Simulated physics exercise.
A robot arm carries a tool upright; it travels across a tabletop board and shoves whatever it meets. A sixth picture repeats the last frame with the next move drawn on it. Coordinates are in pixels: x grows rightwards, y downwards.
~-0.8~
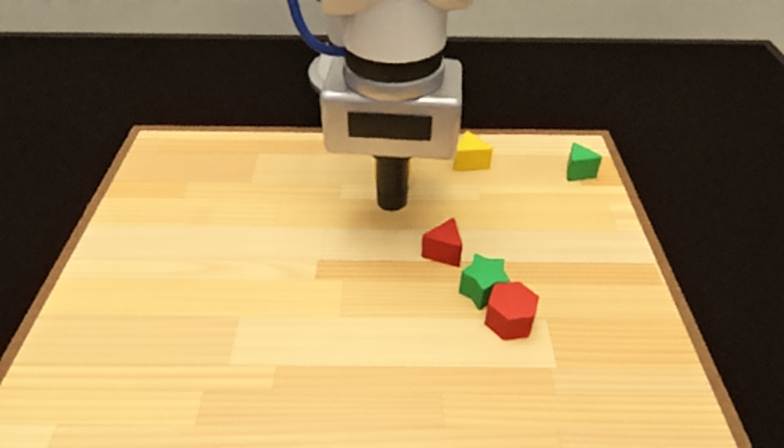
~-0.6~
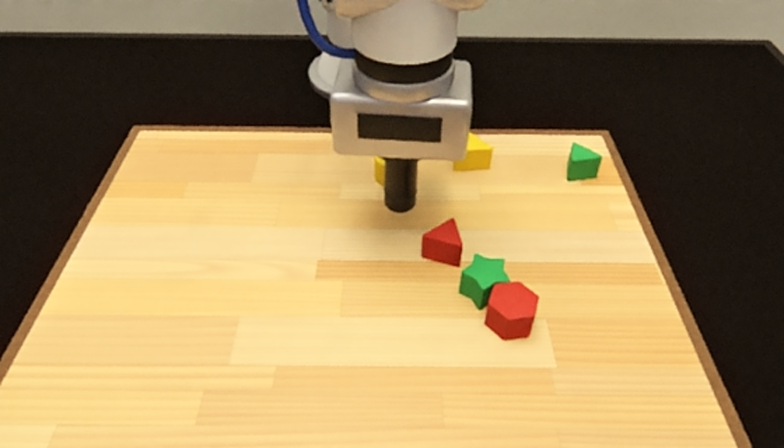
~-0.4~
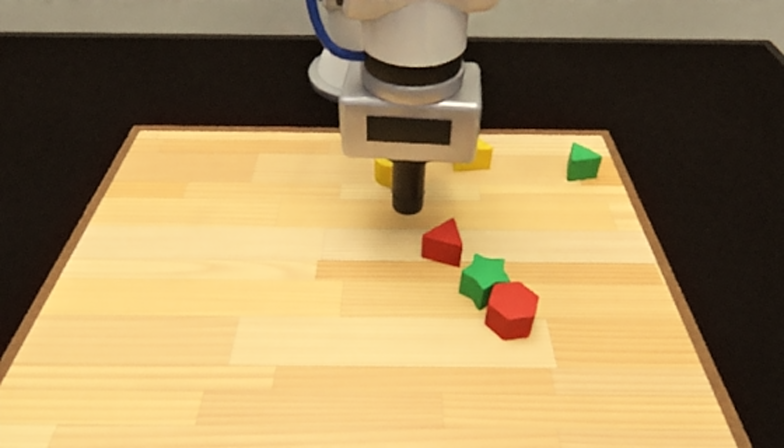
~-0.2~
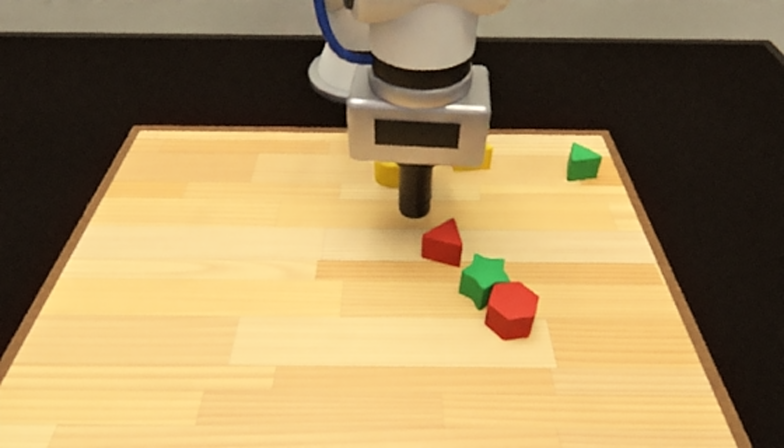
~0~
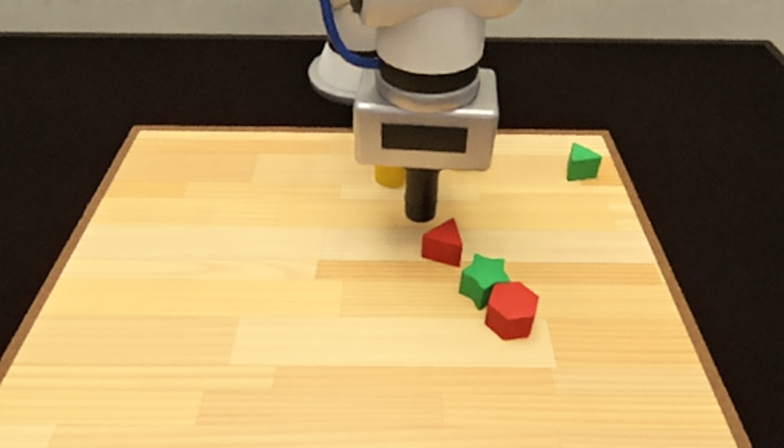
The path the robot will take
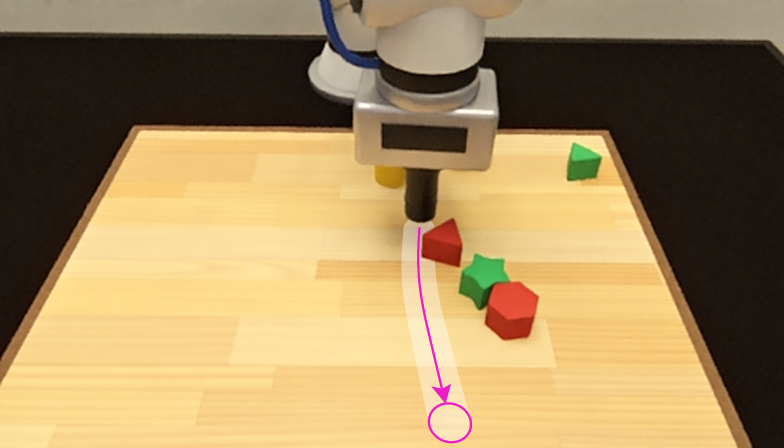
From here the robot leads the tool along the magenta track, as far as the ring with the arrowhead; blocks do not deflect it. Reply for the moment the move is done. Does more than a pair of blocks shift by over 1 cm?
No, it doesn't check out.
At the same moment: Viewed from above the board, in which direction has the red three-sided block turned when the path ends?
Spins counterclockwise.
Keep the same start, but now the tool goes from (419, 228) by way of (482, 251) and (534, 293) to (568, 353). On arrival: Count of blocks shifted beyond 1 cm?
My best guess is that a single block moves over 1 cm.
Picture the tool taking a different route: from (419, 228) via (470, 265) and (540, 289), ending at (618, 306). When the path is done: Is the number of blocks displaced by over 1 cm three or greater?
I expect so.
The line goes from (419, 228) by way of (424, 311) to (450, 422).
The first path, step by step. One third of the way, tool (420, 268); red three-sided block (450, 245), turned 55° anticlockwise.
Two thirds of the way, tool (433, 331); red three-sided block (450, 245), turned 55° anticlockwise.
At the end, tool (452, 408); red three-sided block (450, 245), turned 55° anticlockwise; green star unmoved.
